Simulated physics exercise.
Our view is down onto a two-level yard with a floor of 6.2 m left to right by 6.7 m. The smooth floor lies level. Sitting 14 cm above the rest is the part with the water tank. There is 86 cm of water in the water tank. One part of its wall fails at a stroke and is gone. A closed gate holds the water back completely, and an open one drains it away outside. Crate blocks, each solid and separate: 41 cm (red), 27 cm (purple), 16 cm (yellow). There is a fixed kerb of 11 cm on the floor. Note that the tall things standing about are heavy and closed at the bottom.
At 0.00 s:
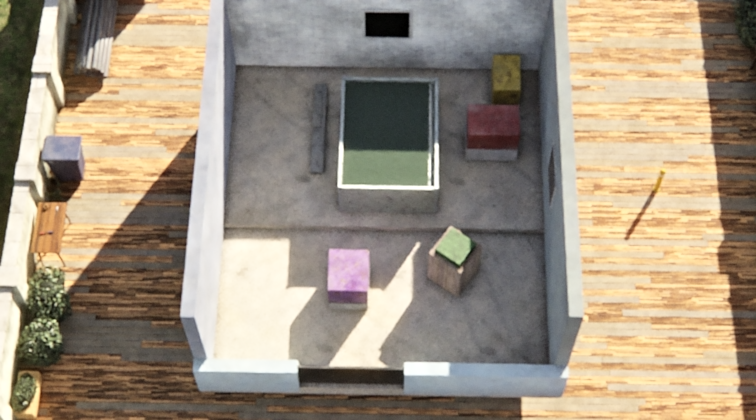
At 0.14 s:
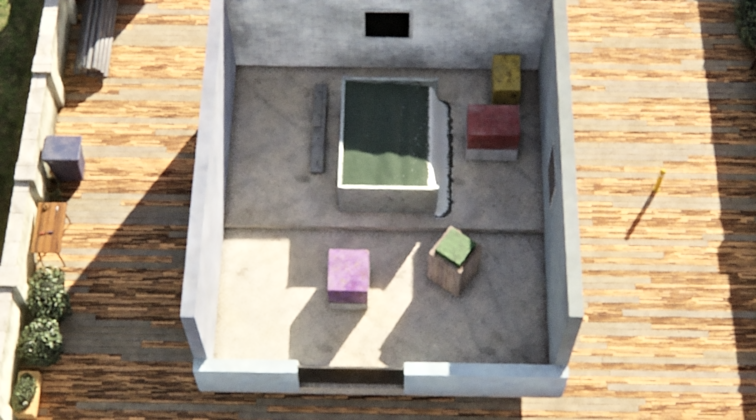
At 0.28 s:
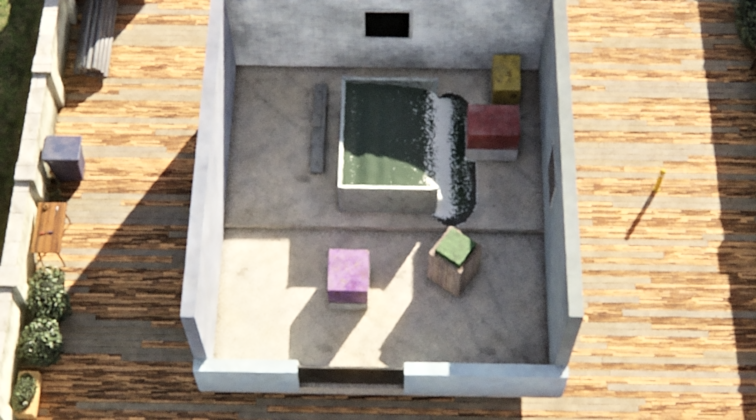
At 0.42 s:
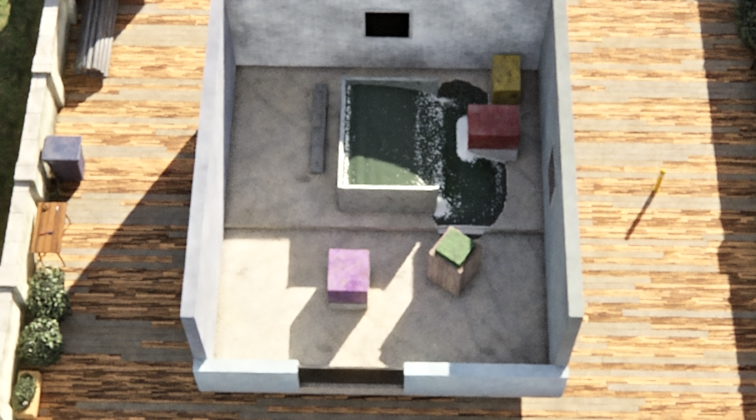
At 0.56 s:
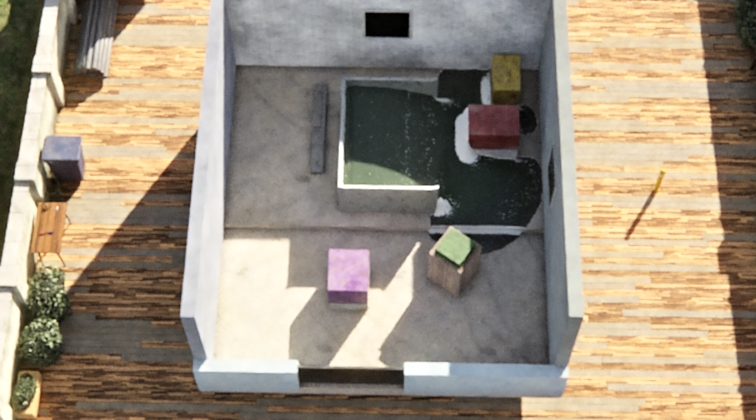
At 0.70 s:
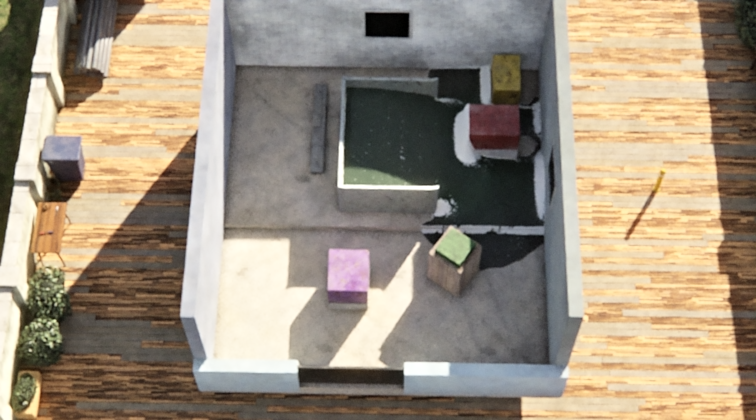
The footage shows a walled yard with a tank of dark green water and scattered crate blocks; the tank's right side gives way, and water pours out rightward, spreading around the red and yellow blocks and toward the green-topped crate.
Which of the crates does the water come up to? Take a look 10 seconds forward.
At the end, the red crate is touched by water; the purple crate remains untouched; the yellow crate is touched by water.
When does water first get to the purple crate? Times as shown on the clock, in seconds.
The purple one: 3.2 seconds.
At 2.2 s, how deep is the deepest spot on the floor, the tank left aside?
About 55 cm.
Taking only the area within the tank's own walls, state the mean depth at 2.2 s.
It averages close to 25 centimetres.
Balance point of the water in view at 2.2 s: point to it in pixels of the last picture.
(467, 179).
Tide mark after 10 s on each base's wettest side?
Measured in centimetres, that comes to red 94, purple 19 and yellow 53.
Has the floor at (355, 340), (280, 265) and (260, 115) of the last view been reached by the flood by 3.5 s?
Going through the three points: Awash, then not yet touched, then awash.
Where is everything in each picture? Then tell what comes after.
Still water, 86 cm deep, in the water tank at (389, 134), in the first frame.
Water pours out at (434, 150) and has run 1.3 m, to (437, 216); deepest outside 22 cm, 86 cm at the water tank's back, in the second frame.
Water pours out at (434, 151) and has run 1.5 m, to (456, 222); deepest outside 42 cm, 83 cm at the water tank's back, in the third frame.
Water pours out at (434, 152) and has run 1.8 m, to (484, 228); deepest outside 73 cm, 73 cm at the water tank's back, in the fourth frame.
Water pours out at (434, 152) and has run 2.3 m, to (487, 73); deepest outside 101 cm, 73 cm at the water tank's back, in the fifth frame.
The front is at (543, 238), 2.7 m from the gap at (434, 152); 6.5 m2 of floor is under water; 69 cm left at the back of the water tank, in the sixth frame.
After 1.4 s water covers 25 % of the floor and is deepest (62 cm) near (484, 75); red plinth reached, purple plinth not reached, yellow plinth reached.
After 2.2 s water covers 40 % of the floor and is deepest (55 cm) near (549, 379); red plinth reached, purple plinth not reached, yellow plinth reached.
After 3.5 s water covers 60 % of the floor and is deepest (34 cm) near (549, 379); red plinth reached, purple plinth reached, yellow plinth reached.
After 6.0 s water covers 95 % of the floor and is deepest (24 cm) near (252, 374); red plinth reached, purple plinth reached, yellow plinth reached.
After 10.0 s water covers 95 % of the floor and is deepest (22 cm) near (381, 376); highest at the red plinth 94 cm, highest at the purple plinth 19 cm, highest at the yellow plinth 53 cm.
